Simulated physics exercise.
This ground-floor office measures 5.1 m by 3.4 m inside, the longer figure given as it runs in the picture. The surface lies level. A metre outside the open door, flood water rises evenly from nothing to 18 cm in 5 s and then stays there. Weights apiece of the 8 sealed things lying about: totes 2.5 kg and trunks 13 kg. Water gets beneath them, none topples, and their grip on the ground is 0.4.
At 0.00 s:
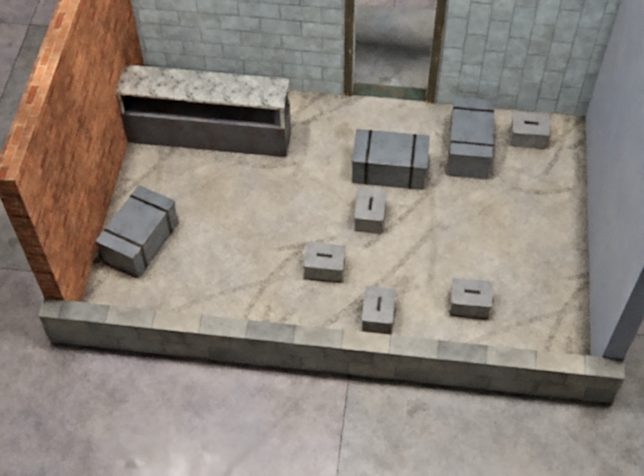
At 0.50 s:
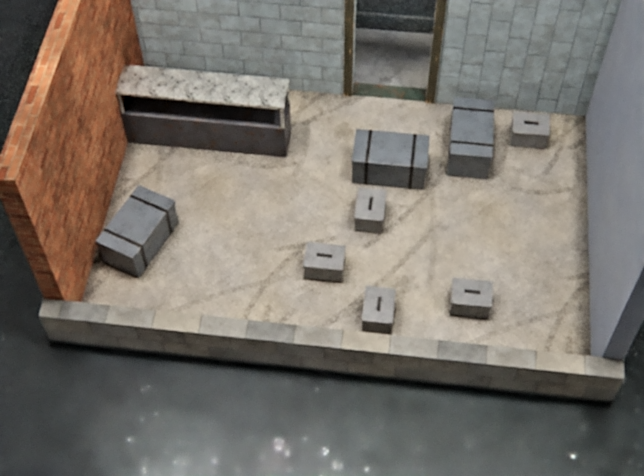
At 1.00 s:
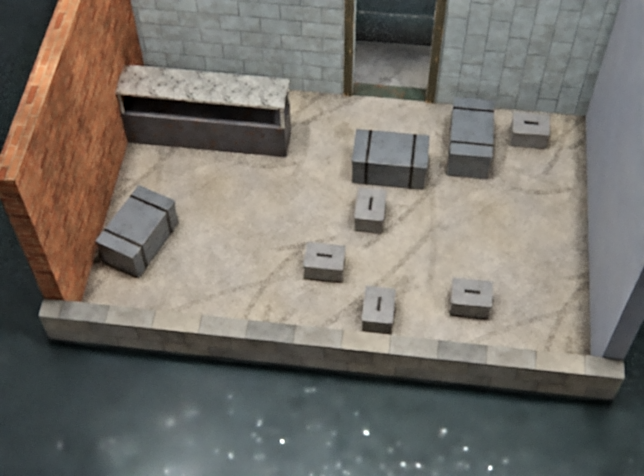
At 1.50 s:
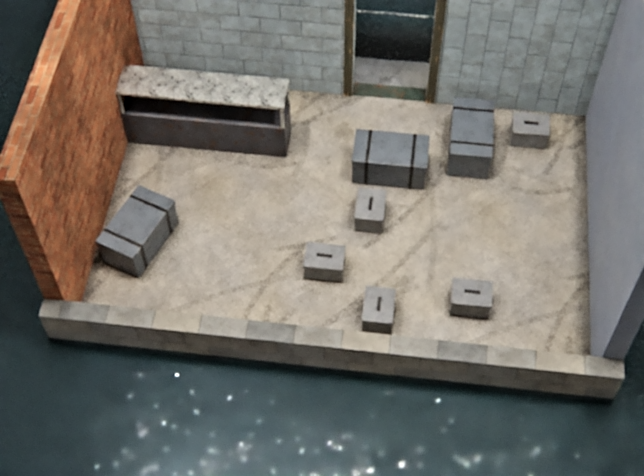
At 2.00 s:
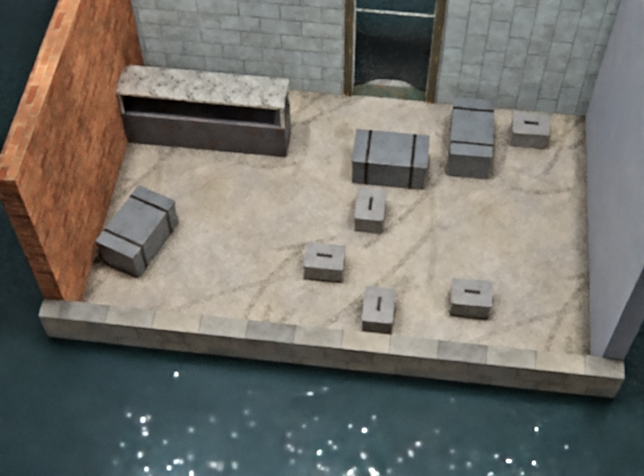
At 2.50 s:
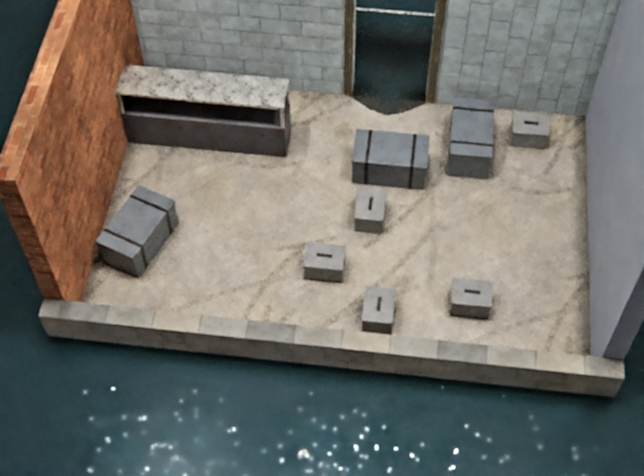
Dark, glinting water spreads over the grey ground around a cutaway room with brick and block walls, then shows in the open doorway and just edges onto the floor there, while the grey boxes and trunks inside stay still.
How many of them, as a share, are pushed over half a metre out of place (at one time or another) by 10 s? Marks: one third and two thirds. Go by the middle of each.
Share: One to two thirds.
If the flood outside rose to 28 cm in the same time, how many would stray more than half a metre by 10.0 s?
Then 5.
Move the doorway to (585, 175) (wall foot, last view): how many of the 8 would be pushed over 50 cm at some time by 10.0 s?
In that case 5 of them.
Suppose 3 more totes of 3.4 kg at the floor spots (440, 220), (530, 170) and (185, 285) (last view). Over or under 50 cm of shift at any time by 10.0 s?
In that order: Past it, under, past it.
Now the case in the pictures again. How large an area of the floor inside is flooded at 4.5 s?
Roughly 3.0 m2.
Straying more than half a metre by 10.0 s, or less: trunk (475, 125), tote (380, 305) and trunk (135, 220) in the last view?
In that order: Under, under, less.
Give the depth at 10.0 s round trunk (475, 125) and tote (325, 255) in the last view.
About 2 and 7 cm.
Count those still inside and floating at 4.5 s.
0 of them.
After 3.5 s 0 of 8 are over 50 cm from their spots; 0 afloat.
After 4.5 s 0 of 8 are over 50 cm from their spots; 0 afloat.
After 7.0 s 3 of 8 are over 50 cm from their spots; 0 afloat.
After 10.0 s 4 of 8 are over 50 cm from their spots, and 4 have been at some point; 5 afloat.
